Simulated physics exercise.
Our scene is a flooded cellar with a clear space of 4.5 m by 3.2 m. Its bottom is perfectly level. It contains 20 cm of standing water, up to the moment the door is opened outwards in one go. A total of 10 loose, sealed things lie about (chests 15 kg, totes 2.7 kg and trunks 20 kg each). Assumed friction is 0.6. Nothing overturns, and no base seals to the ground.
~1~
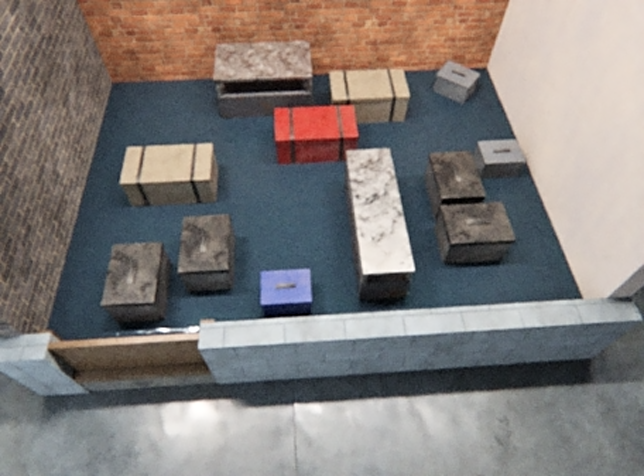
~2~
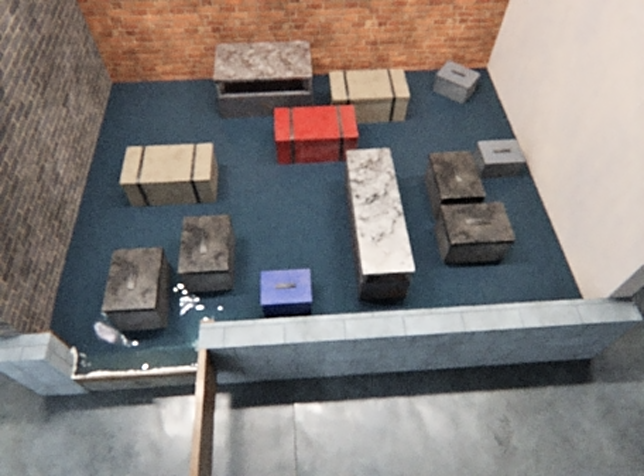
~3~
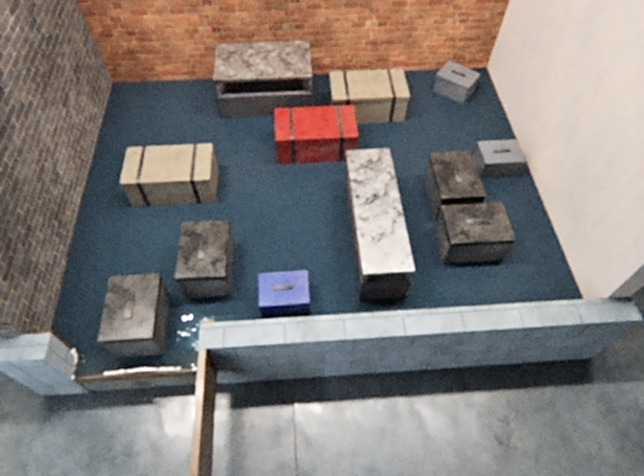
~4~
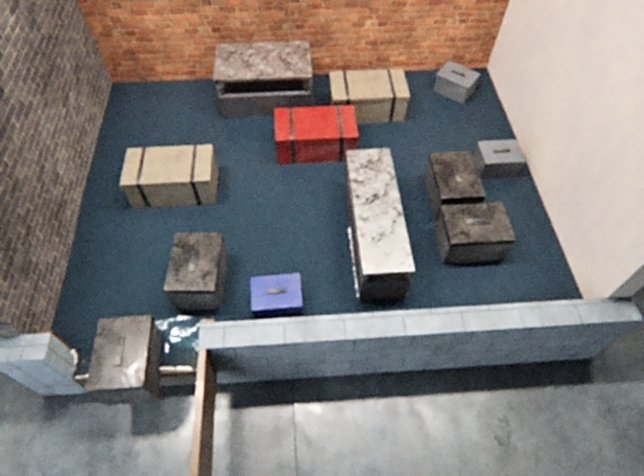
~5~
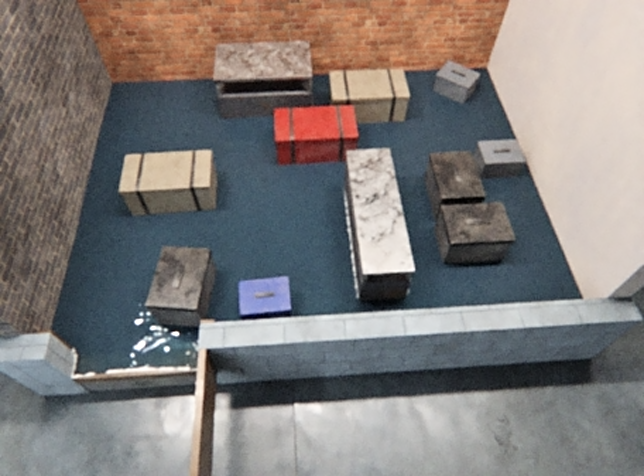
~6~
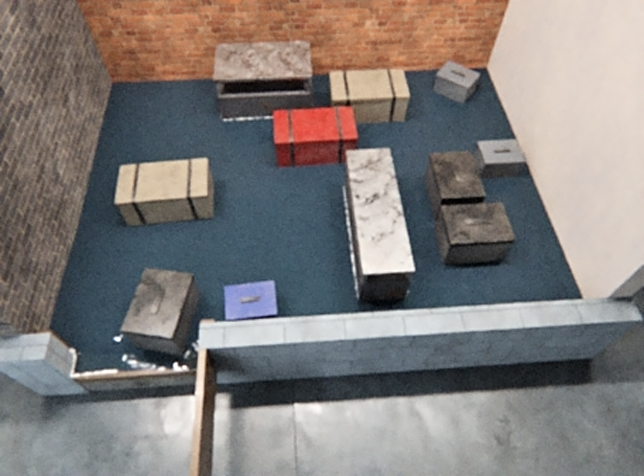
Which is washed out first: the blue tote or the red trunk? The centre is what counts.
The blue one.
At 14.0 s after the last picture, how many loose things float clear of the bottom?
4 of them.
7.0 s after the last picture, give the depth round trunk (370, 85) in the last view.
14 cm.
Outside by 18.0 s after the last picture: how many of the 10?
The answer is 6.
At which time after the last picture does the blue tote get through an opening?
At roughly 1.5 seconds.
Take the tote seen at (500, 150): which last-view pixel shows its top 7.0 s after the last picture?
I'd put it somewhere near (474, 149).
Then, 2.0 s after the last picture the blue tote has gone out (1.6 s after the last picture); the red trunk is near (279, 150), 0.5 m from its start, afloat; 3 of 10 are out; 7 afloat.
Then, 7.0 s after the last picture the blue tote has gone out (1.6 s after the last picture); the red trunk is near (198, 257), 1.8 m from its start, afloat; 4 of 10 are out; 6 afloat.
Then, 14.0 s after the last picture the blue tote has gone out (1.6 s after the last picture); the red trunk has gone out (9.0 s after the last picture); 6 of 10 are out; 4 afloat.
Then, 18.0 s after the last picture the blue tote has gone out (1.6 s after the last picture); the red trunk has gone out (9.0 s after the last picture); 6 of 10 are out; 4 afloat.
